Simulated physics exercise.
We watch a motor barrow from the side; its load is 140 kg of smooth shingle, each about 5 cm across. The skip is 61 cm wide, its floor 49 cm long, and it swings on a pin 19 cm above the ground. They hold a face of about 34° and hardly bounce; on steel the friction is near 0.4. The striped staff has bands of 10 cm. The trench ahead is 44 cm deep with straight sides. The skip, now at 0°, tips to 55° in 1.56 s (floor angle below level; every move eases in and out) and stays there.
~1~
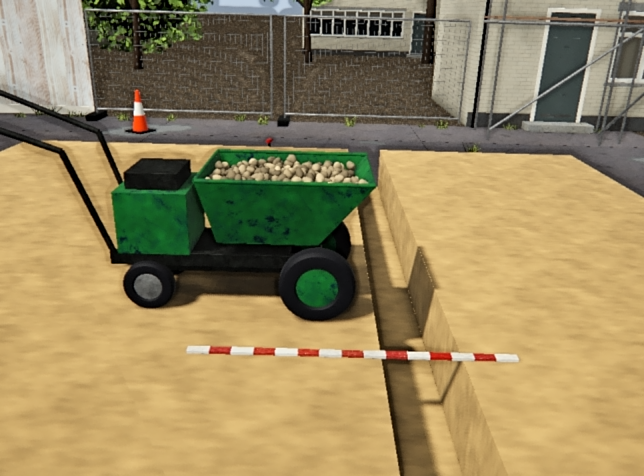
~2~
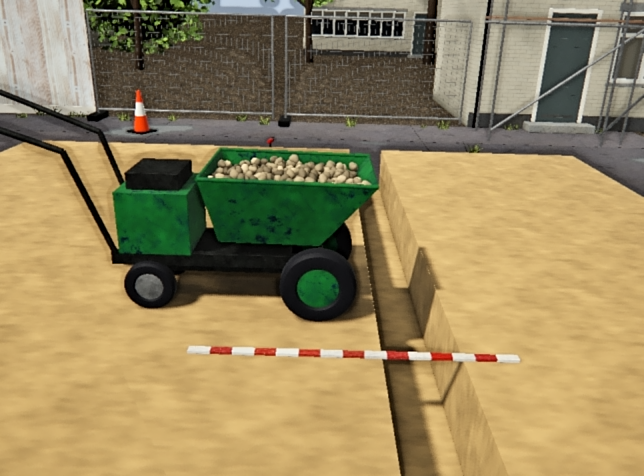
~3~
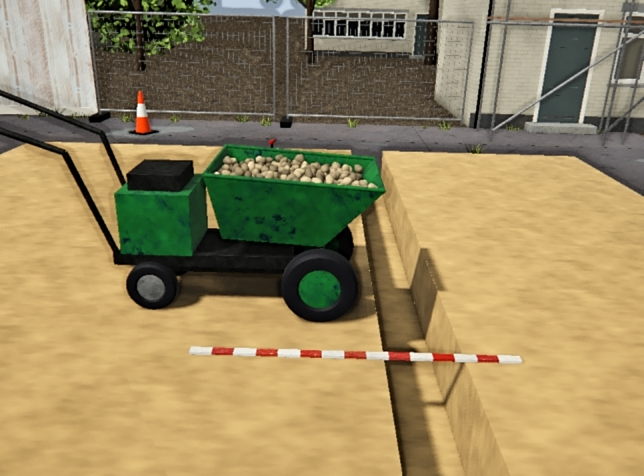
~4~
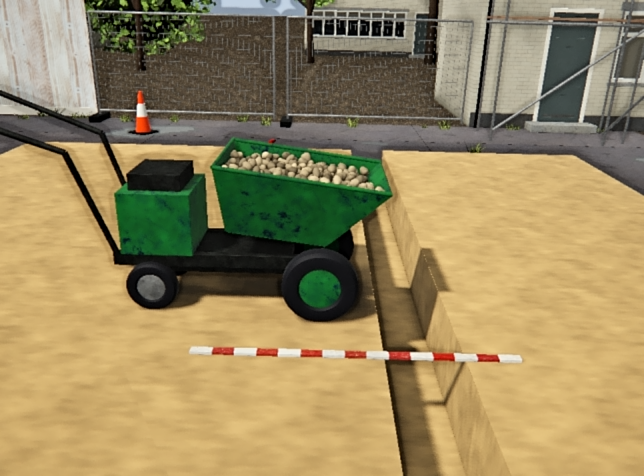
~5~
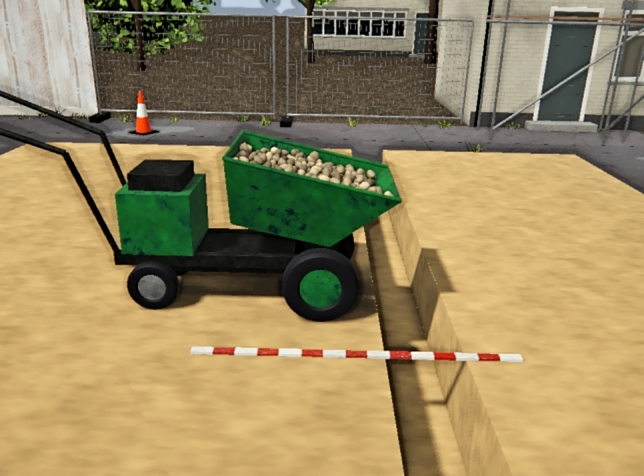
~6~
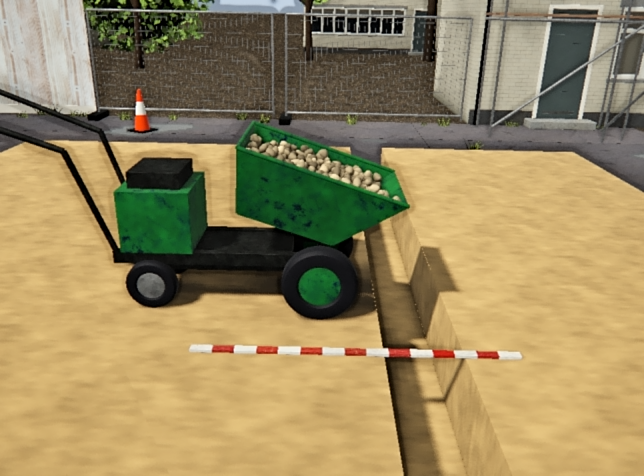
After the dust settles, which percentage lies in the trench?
Some 30 per cent of it.
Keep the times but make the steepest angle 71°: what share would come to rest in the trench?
It would be near 40 per cent.
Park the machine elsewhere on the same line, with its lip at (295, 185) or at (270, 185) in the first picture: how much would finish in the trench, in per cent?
About 65 and 45 per cent.
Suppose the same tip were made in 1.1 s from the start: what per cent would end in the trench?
Then about 25 per cent.
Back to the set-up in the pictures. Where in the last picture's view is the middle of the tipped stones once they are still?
Around (453, 292).
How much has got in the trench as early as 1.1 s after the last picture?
Some 5 per cent.
Then, 0.6 s after the last picture the floor is at 46°, 100 % in the skip; the foremost stones are at (428, 232).
Then, 1.1 s after the last picture the floor is at 55°, 83 % in the skip, 4 % in the trench, 13 % past the trench; the foremost stones are at (491, 302).
Then, 1.4 s after the last picture the floor is at 55°, 62 % in the skip, 7 % in the trench, 31 % past the trench; the foremost stones are at (562, 297).
Then, 3.4 s after the last picture the floor is at 55°, 33 % in the skip, 30 % in the trench, 37 % past the trench; the foremost stones are at (627, 310).
